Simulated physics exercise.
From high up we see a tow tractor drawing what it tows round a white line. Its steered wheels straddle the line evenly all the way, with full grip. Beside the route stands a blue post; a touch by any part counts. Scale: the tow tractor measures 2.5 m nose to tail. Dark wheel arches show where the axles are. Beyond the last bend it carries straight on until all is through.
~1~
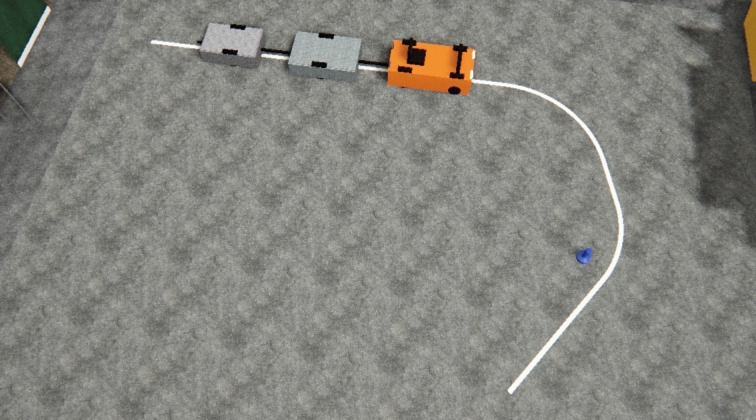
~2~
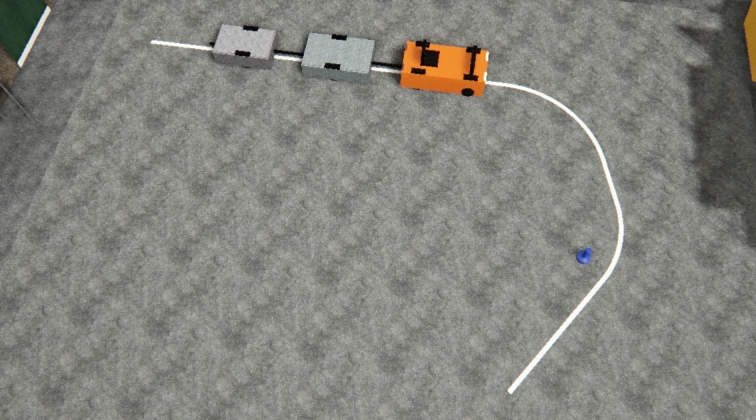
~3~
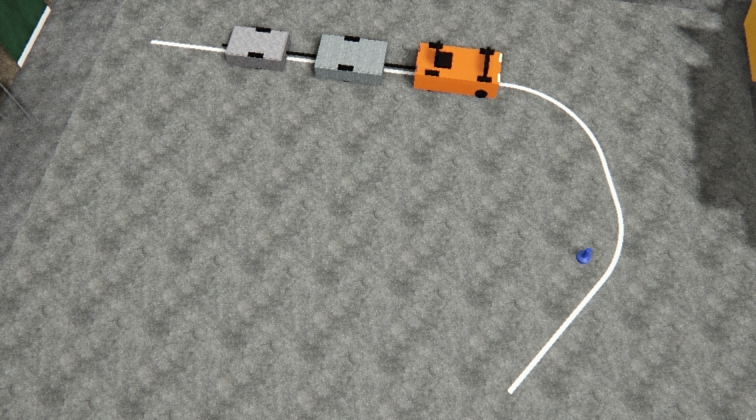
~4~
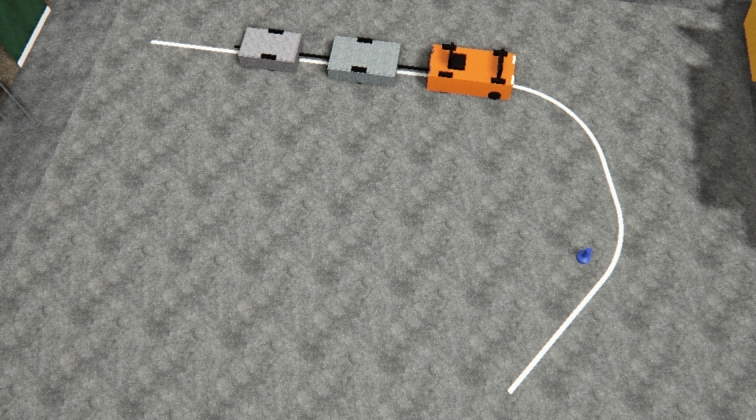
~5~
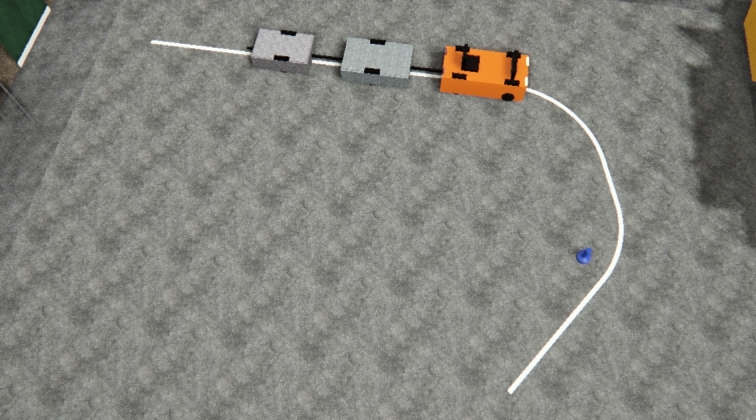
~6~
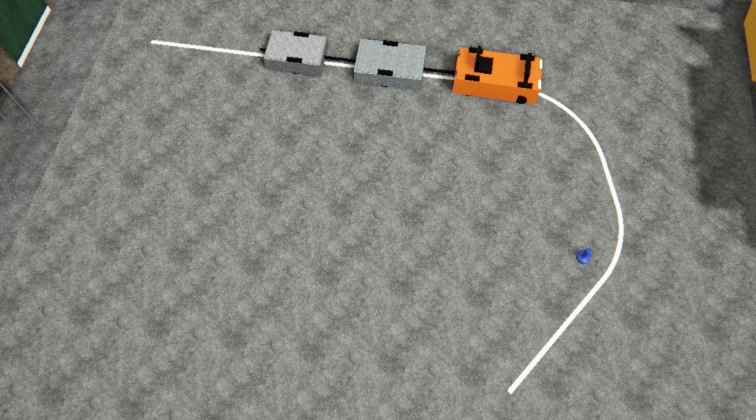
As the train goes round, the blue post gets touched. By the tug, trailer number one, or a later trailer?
The blame goes to the tug.
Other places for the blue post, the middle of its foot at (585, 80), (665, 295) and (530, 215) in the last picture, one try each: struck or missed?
First clear, second missed, third missed.
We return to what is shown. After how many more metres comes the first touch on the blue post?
After some 7.0 m.
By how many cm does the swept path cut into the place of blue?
Blue 80.
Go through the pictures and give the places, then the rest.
The first frame shows nose (468, 64); last axle (234, 39); still straight; blue (585, 255); 2 trailers.
The second frame shows nose (482, 66); last axle (247, 41); still straight.
The third frame shows nose (496, 67); last axle (259, 42); still straight.
The fourth frame shows nose (509, 69); last axle (272, 44); still straight.
The fifth frame shows nose (523, 71); last axle (285, 45); still straight.
The sixth frame shows nose (536, 74); last axle (298, 47); turned 1°; blue (585, 255).
After another 7.0 m, the last axle is at (497, 82) of the last picture, 40 cm off the line; the tow tractor has hit blue.
After another 12.4 m, the last axle is at (583, 191) of the last picture, 110 cm off the line.
After another 18.6 m, the last axle is at (499, 394) of the last picture, 20 cm off the line; 1 of 1 struck in all.
